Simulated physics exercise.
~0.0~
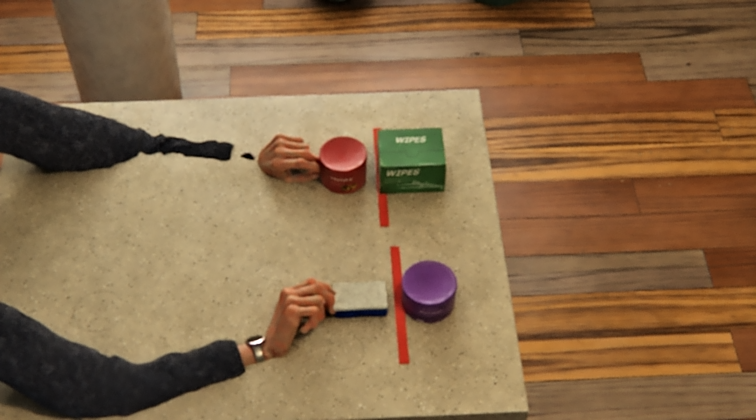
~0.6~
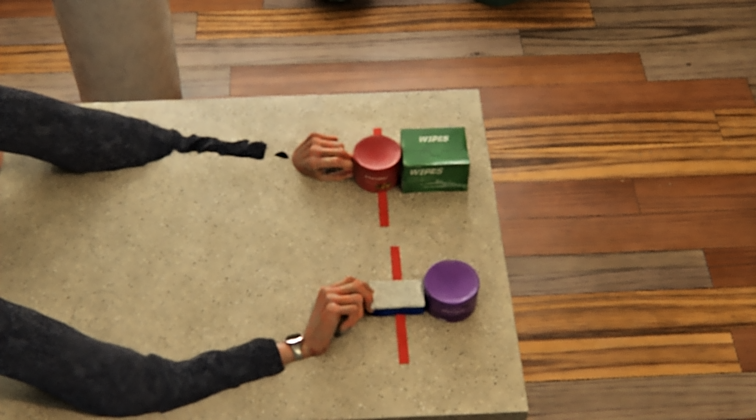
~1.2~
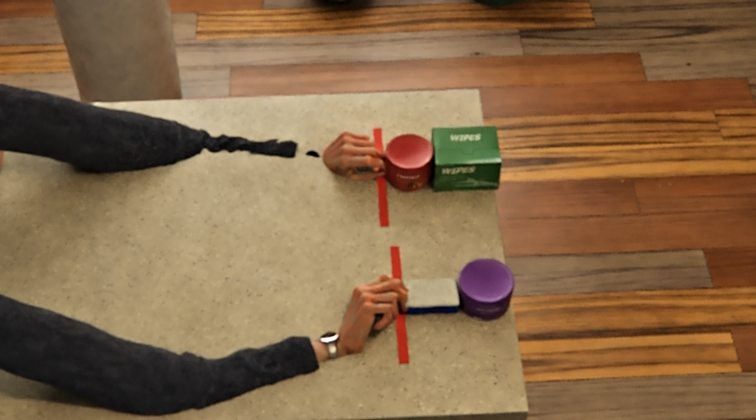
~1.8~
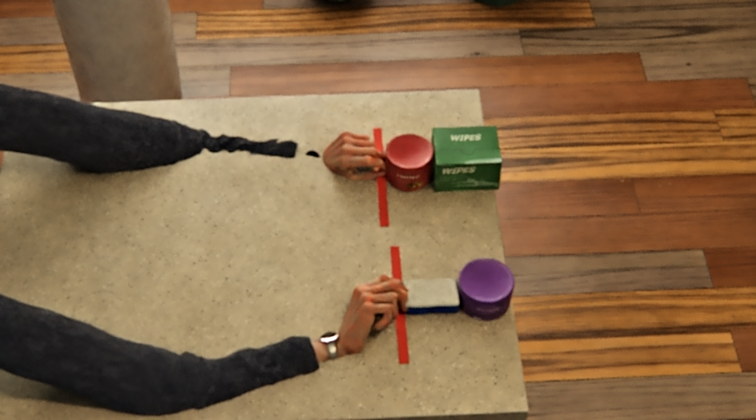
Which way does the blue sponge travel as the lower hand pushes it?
The blue sponge moves to the right, toward the end of the table.
